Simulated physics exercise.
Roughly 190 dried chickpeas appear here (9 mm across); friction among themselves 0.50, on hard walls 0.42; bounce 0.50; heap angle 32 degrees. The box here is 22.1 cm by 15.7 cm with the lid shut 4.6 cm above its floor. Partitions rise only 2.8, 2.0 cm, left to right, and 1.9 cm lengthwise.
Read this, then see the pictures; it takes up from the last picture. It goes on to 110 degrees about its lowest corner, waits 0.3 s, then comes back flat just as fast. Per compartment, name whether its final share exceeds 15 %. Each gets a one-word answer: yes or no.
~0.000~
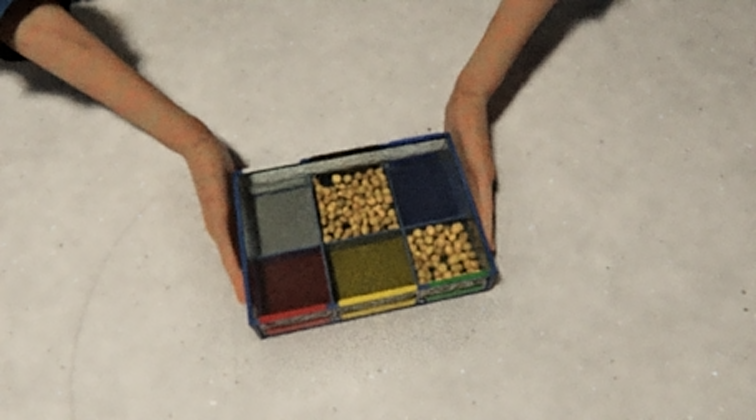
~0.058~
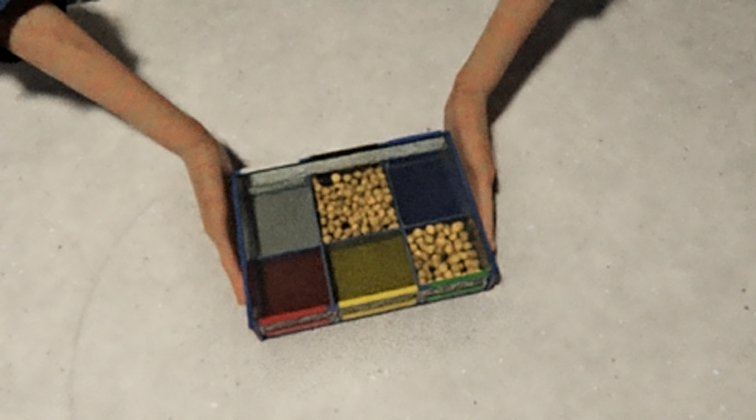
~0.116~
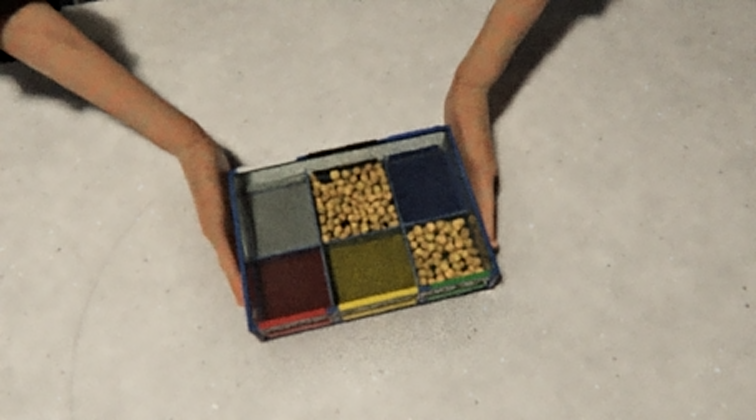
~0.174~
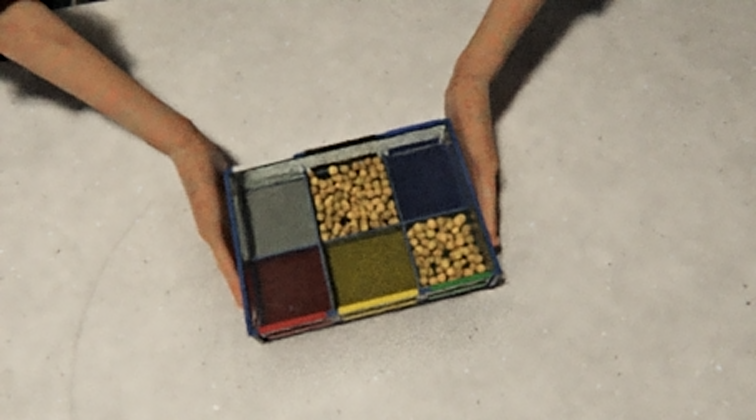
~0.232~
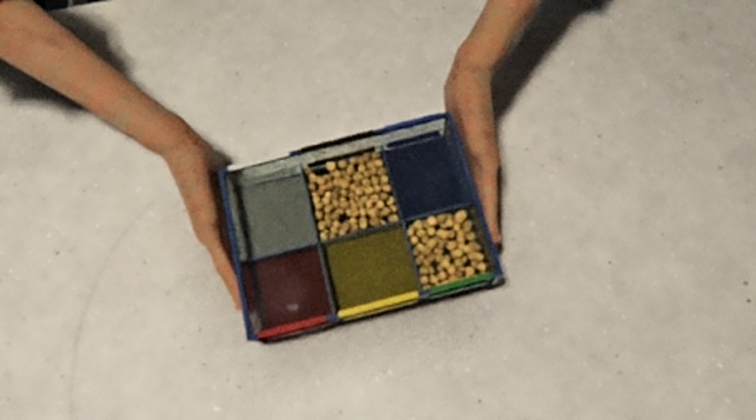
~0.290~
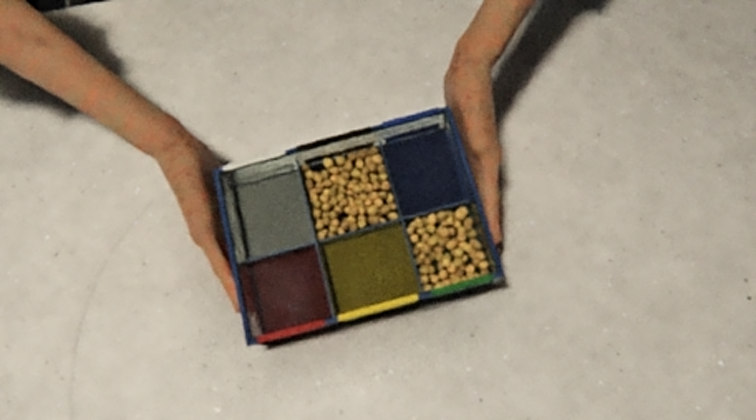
My answers are red yes, blue no, green yes, yellow yes, white no, black no.
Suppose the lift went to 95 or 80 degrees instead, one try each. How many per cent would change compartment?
Roughly 70 percent for the first try and 25 percent for the second.
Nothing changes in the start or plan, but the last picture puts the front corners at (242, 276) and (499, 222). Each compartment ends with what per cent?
So it works out as red at 0 percent, blue at 45 percent, green at 0 percent, yellow at 0 percent, white at 0 percent and black at 50 percent.
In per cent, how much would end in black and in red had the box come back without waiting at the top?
Final amounts, black 0% and red 35%.
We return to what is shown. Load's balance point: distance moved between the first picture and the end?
About 8.0 cm.
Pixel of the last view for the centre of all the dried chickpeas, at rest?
(358, 299) or so.
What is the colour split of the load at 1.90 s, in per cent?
Red 30 %, blue 0 %, green 30 %, yellow 40 %, white 0 %, black 0 %.
Then, at 1.90 s, tilt 110 degrees; red 30 %, green 30 %, yellow 40 %.
After 2.97 s, tilt 55 degrees; red 35 %, green 25 %, yellow 40 %.
Then, at 4.01 s, tilt 0 degrees; red 35 %, green 25 %, yellow 40 %.
At rest (4.6 s), red 35 %, blue 0 %, green 25 %, yellow 40 %, white 0 %, black 0 %.
